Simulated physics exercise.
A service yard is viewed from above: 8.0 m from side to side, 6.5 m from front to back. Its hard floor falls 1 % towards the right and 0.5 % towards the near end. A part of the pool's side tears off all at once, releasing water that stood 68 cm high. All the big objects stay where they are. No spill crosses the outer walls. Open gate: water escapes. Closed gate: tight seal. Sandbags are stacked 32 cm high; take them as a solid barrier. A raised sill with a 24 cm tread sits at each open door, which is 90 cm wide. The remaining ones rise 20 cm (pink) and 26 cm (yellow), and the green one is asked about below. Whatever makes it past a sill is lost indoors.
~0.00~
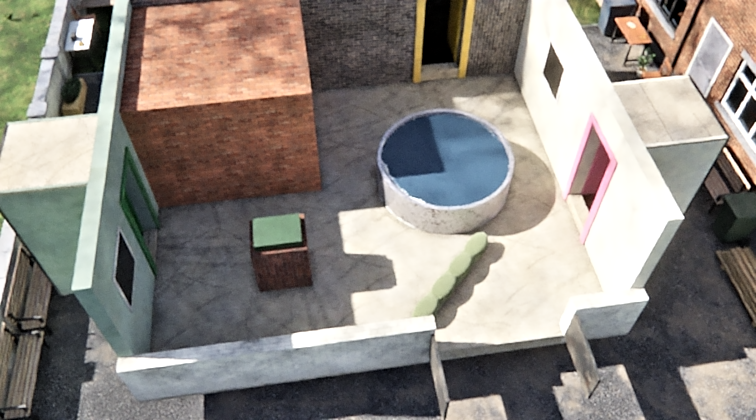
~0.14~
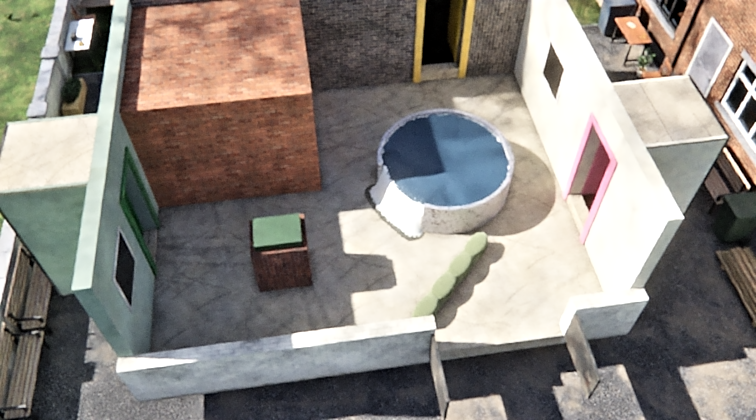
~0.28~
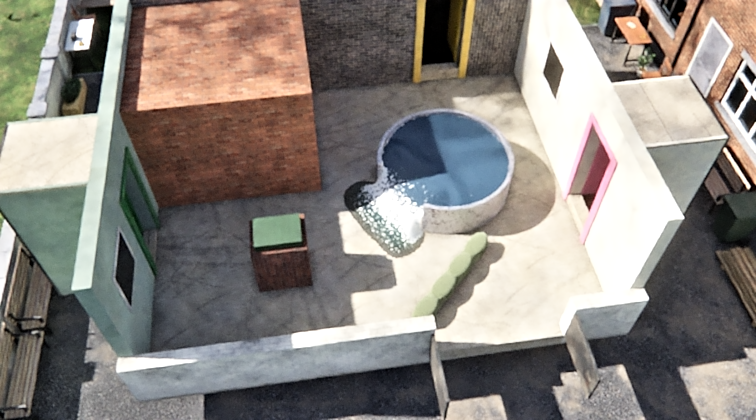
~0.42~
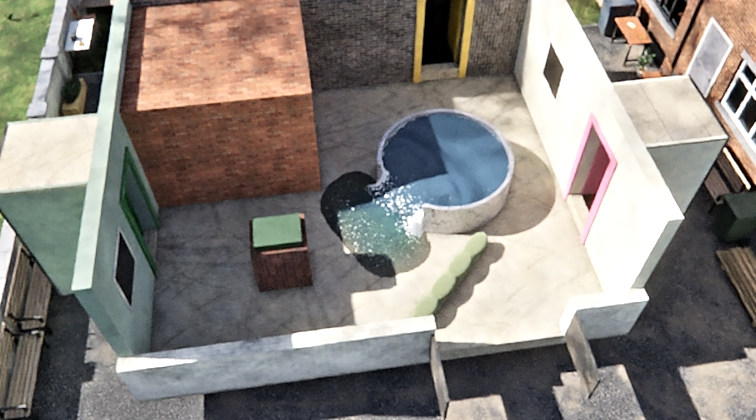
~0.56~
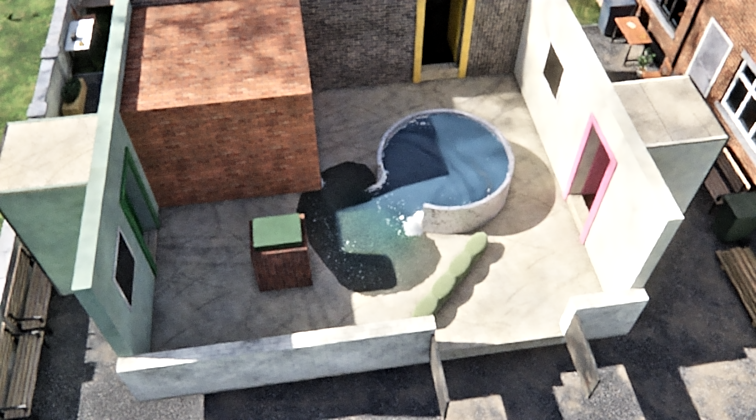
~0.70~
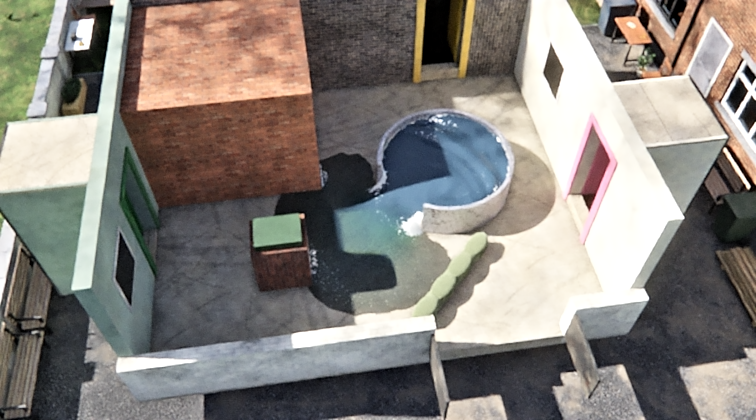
Water bursting from the near left side of a round pool and spreading across a walled yard around a green-topped brick block.
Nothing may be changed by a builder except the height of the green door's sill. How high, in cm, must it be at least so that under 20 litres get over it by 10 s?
At least 25 cm or so.
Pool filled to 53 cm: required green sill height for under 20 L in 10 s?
A step of about 17 cm does it.
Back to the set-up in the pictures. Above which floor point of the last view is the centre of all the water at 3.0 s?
Look at about (365, 231) in the last view.
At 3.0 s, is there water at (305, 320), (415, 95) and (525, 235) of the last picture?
Taking them in turn, I'd call them touched by the flood, spared by the flood and spared by the flood.
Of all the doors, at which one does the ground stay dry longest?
I'd go with the yellow door.
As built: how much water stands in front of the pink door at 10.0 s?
3.5 cm.
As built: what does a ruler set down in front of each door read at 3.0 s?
Reading in centimetres: Green = 22, pink = 0, yellow = 0.
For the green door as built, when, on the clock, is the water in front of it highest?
I'd guess close to 3.2 seconds.
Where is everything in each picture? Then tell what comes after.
In the first picture, the pool at (445, 159) is whole and still, 68 cm deep; the green door at (141, 216) is dry.
In the second picture, the front is at (410, 237), 0.3 m from the gap at (395, 204); 0.3 m2 of floor is wet, 68 cm left at the back.
In the third picture, the gap is at (395, 206), the front 0.8 m out at (394, 252); the back of the pool holds 68 cm.
In the fourth picture, the gap is at (395, 206), the front 1.3 m out at (378, 271); the back of the pool holds 68 cm.
In the fifth picture, the front is at (343, 278), 1.8 m from the gap at (395, 206); 4.5 m2 of floor is wet, 68 cm left at the back.
In the sixth picture, water pours out at (395, 206) and has run 2.3 m, to (318, 293); about 5 cm deep outside, 67 cm at the back; the green door at (141, 216), 4.6 m from the gap, is still 2.3 m from the nearest water.
After 1.4 s water covers 30 % of the floor, deepest (38 cm) near (314, 257); it has not reached the green door.
After 3.0 s water covers 45 % of the floor, deepest (31 cm) near (324, 354); 22 cm at the green door, 145 litres in over its 5 cm sill.
After 10.0 s water covers 80 % of the floor, deepest (18 cm) near (405, 324); 9 cm at the green door, 521 litres in over its 5 cm sill.
At the green door as built, the water arrived by 1.7 s and peaked near 24 cm at 3.2 s.
With a sill of 22 cm, 37 litres would have come in within the 10 s; with 29.5 cm, 4 litres. So under 20 litres takes about 25 cm.
